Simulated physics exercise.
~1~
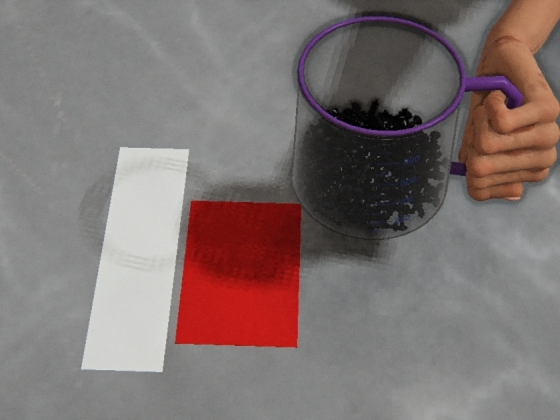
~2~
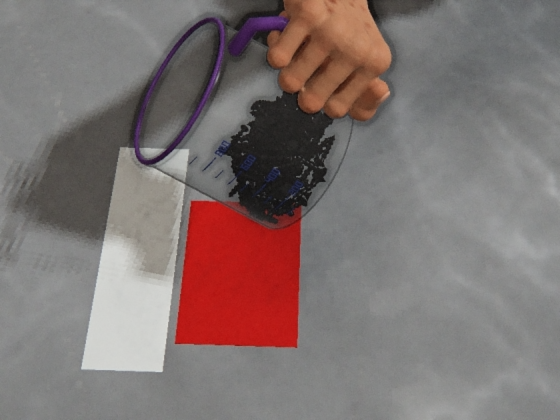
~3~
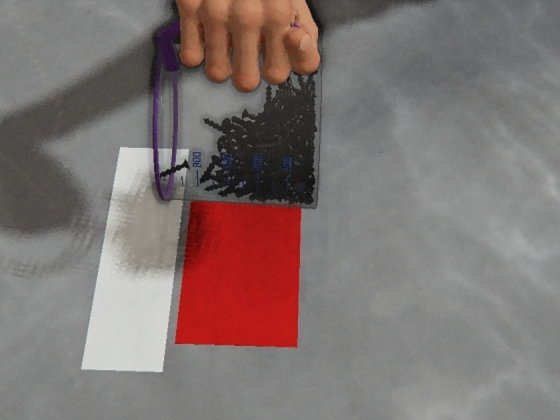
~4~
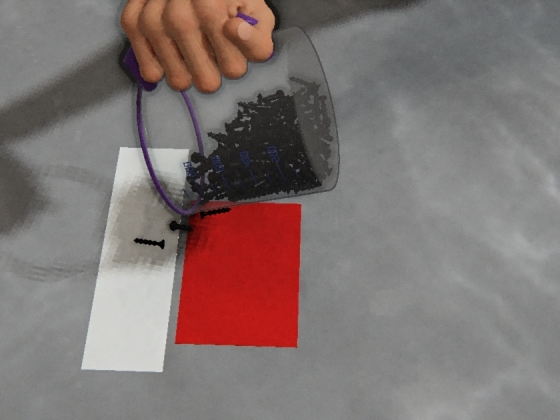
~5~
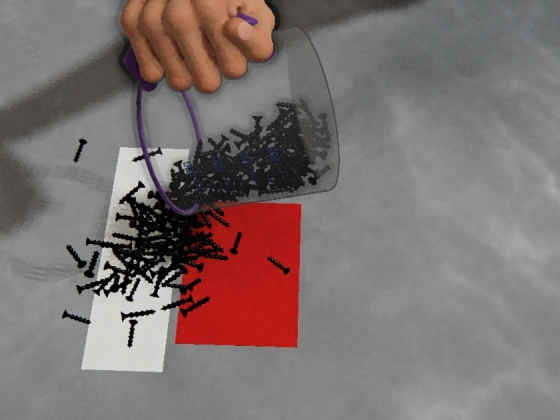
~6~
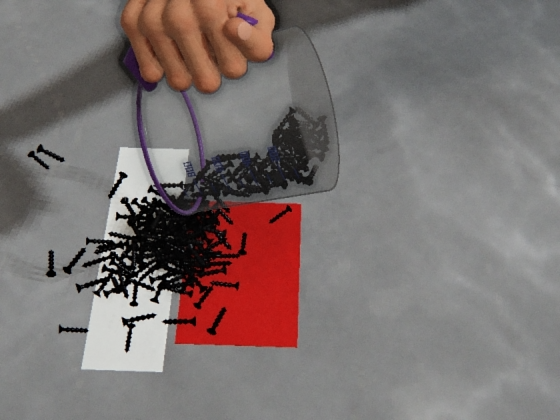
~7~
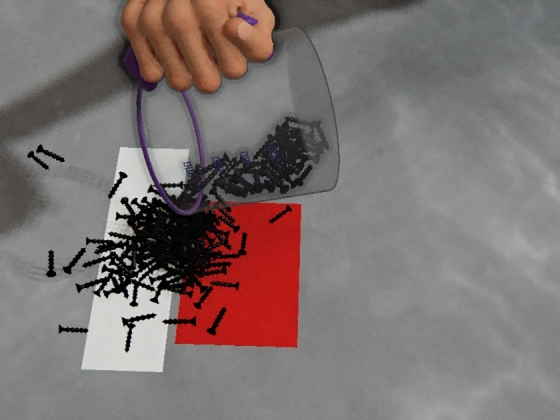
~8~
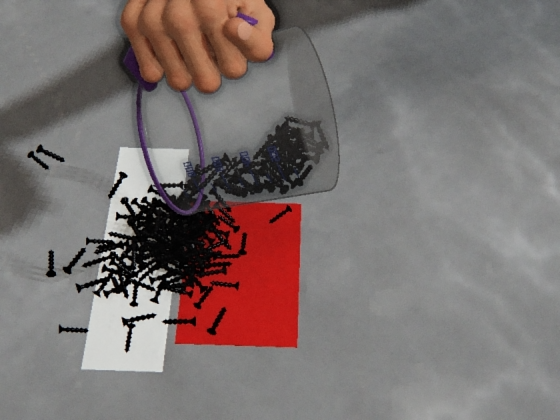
A hand tipping a clear jug leftward, spilling black screws across white and red mats, some scattering outside and some staying inside.
